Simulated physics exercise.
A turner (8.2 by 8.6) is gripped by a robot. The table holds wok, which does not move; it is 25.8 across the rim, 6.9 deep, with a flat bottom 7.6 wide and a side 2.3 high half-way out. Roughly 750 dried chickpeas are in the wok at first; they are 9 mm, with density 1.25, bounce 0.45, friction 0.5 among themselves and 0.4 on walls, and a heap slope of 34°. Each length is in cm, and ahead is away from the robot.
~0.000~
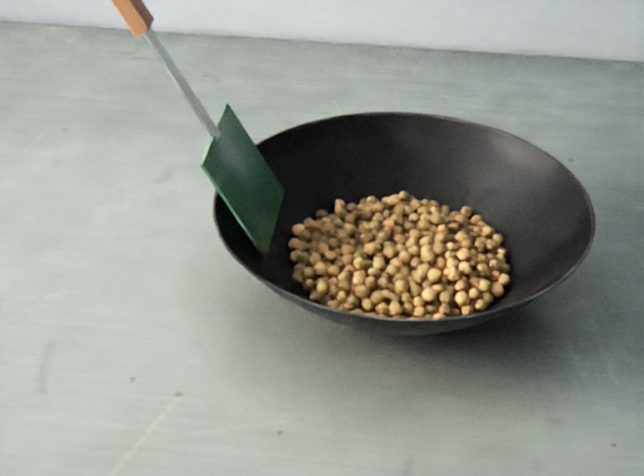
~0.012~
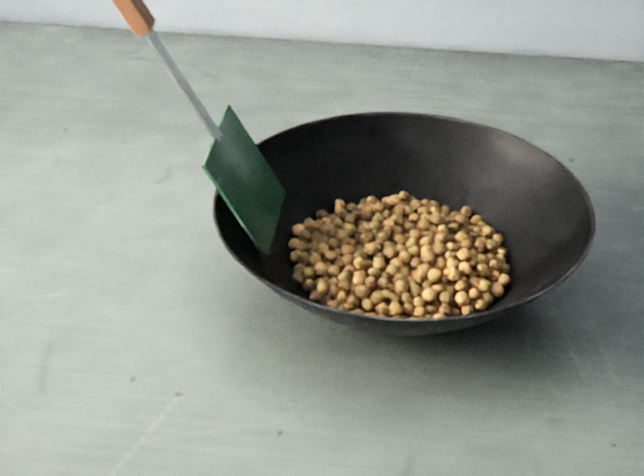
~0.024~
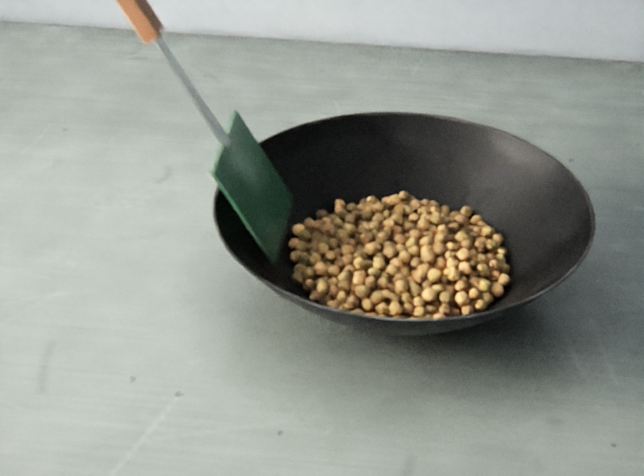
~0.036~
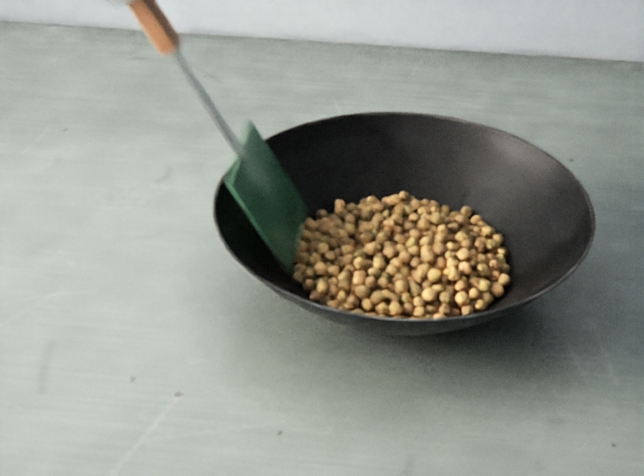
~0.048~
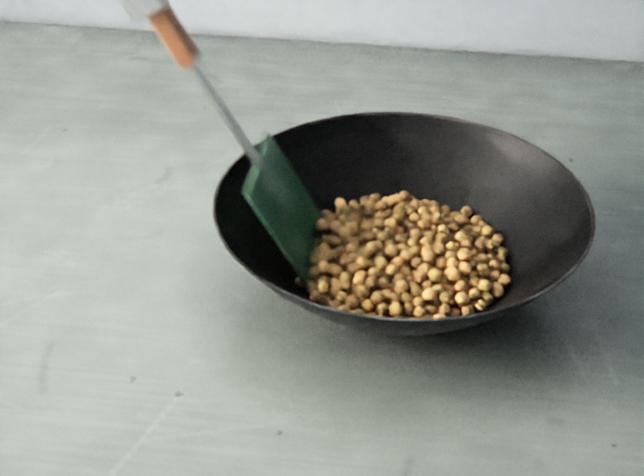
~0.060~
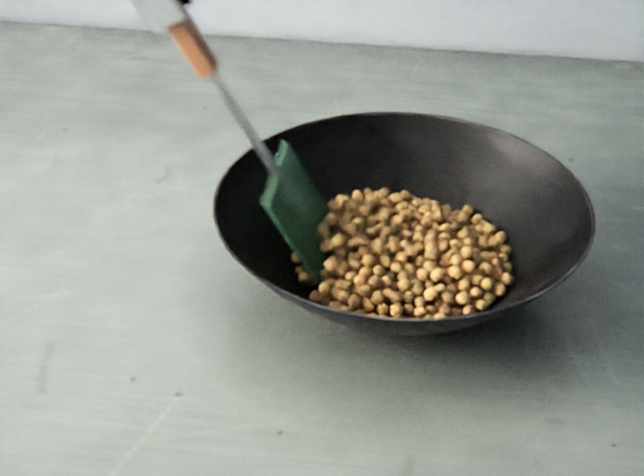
A green turner with a wooden handle, gripped by a robot, slid down and to the right inside a still black wok, pressing into the left side of a heap of dried chickpeas and nudging some rightward.
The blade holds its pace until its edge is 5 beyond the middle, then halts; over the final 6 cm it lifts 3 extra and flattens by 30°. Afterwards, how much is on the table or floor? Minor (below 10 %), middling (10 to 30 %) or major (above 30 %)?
Middling.
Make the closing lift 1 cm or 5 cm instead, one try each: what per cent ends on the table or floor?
First try around 10 percent, second try around 20 percent.
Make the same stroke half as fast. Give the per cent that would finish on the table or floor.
Around 0 per cent would finish on the table or floor.
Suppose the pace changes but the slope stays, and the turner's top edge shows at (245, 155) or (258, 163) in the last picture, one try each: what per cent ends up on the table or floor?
That comes to about 0 and about 0 percent, in that order.
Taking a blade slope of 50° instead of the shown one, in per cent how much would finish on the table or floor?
Some 10 in a hundred.
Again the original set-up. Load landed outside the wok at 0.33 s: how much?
About 5 per cent.
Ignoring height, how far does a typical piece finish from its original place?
4 cm.
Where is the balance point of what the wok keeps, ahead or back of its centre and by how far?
Ahead, by about 4.0 cm.
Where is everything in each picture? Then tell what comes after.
Turner top edge at (214, 132), sloping 60°; upper third of the load around (399, 250), from x 295 to 505, top at y 195; 751 in the wok, in the first picture.
Turner top edge at (215, 133), sloping 60°; upper third of the load around (399, 250), from x 295 to 505, top at y 195, in the second picture.
Turner top edge at (223, 139), sloping 60°; upper third of the load around (399, 250), from x 295 to 505, top at y 195, in the third picture.
Turner top edge at (239, 150), sloping 60°; upper third of the load around (399, 250), from x 295 to 505, top at y 195, in the fourth picture.
Turner top edge at (257, 162), sloping 60°; upper third of the load around (397, 249), from x 295 to 505, top at y 195, in the fifth picture.
Turner top edge at (275, 172), sloping 60°; upper third of the load around (397, 245), from x 290 to 505, top at y 195; 751 in the wok, in the sixth picture.
After 0.09 s, sloping 59°, highest piece 10 above the table; 751 in the wok.
After 0.12 s, sloping 48°, highest piece 14 above the table; 749 in the wok, 2 on the blade or in flight.
After 0.33 s, sloping 30°, highest piece 18 above the table; 629 in the wok, 52 on the table or floor, 70 on the blade or in flight.
After 1.38 s, sloping 30°, highest piece 8 above the table; 627 in the wok, 124 on the table or floor.
At rest, 627 in the wok, 124 on the table or floor. That is 17 % on the table or floor.
